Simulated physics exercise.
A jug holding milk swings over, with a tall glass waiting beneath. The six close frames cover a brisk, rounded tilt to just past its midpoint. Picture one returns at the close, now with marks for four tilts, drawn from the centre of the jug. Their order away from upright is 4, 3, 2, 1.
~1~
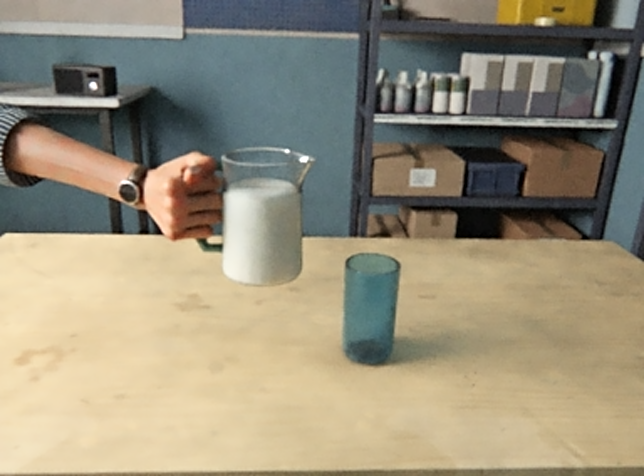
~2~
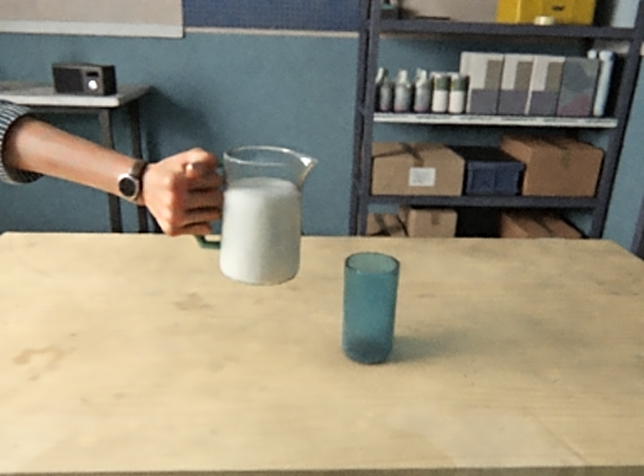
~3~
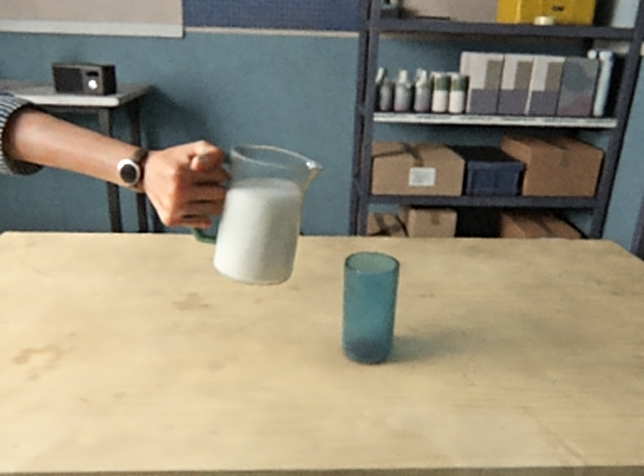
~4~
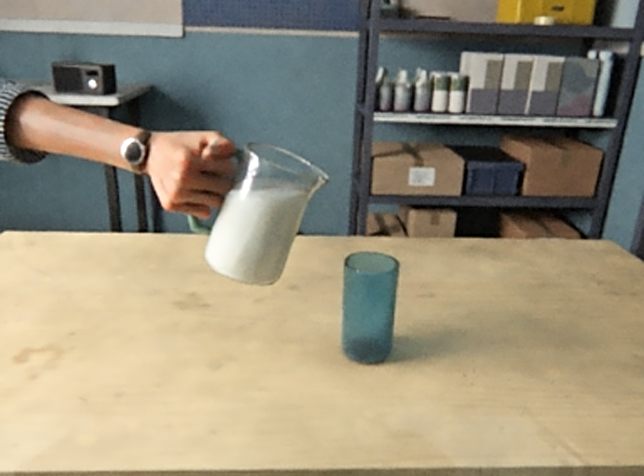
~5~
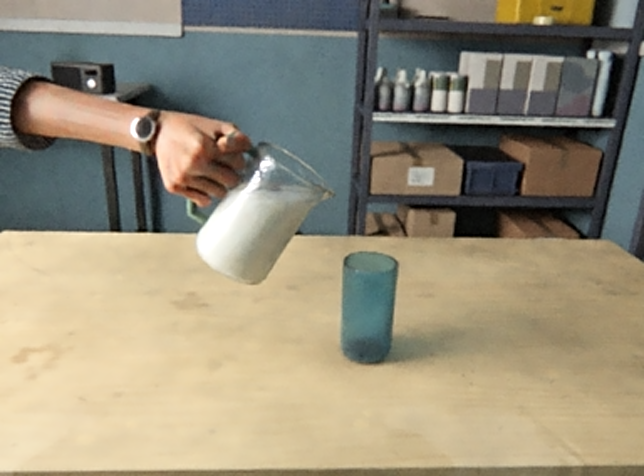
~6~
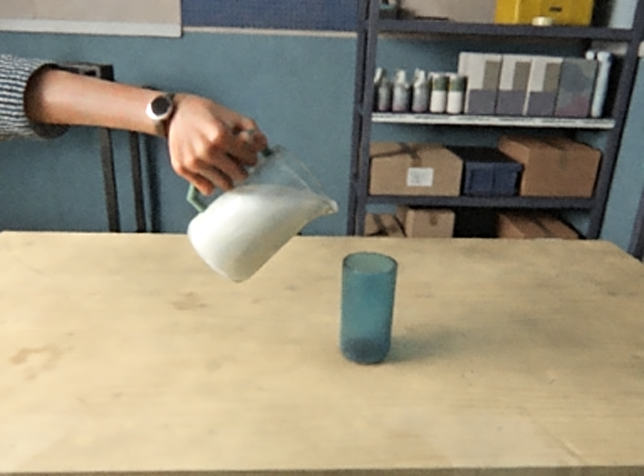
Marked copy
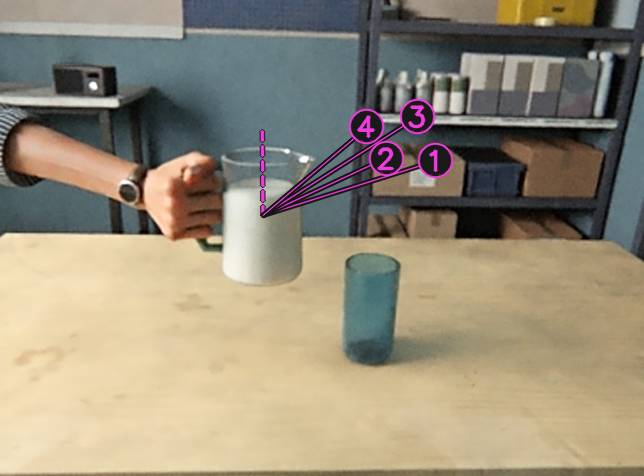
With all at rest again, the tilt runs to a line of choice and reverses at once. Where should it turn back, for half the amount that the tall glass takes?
It is 2.
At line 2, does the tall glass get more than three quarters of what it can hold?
No, it does not.
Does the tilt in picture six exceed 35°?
Yes.
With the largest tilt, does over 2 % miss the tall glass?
No, it does not.
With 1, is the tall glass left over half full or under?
Over half.
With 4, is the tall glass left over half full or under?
Under half.
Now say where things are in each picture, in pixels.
In the first picture, upright, lip at (314, 160); rim of the tall glass round (373, 263); nothing has left yet.
In the second picture, tipped about 2°, lip at (316, 161); nothing has left yet.
In the third picture, tipped about 9°, lip at (322, 168); nothing has left yet.
In the fourth picture, tipped about 19°, lip at (329, 179); nothing has left yet.
In the fifth picture, tipped about 32°, lip at (334, 193); nothing has left yet.
In the sixth picture, tipped about 45°, lip at (336, 211); nothing has left yet.
In magenta, 1 at (419, 166); 2 at (370, 165); 3 at (403, 126); 4 at (353, 138).
Choosing 1, the tall glass ends with about 72 % of what it can hold.
Choosing 2, the tall glass ends with about 46 % of what it can hold.
Choosing 3, the tall glass ends with about 27 % of what it can hold.
Choosing 4, the tall glass ends with about 15 % of what it can hold.
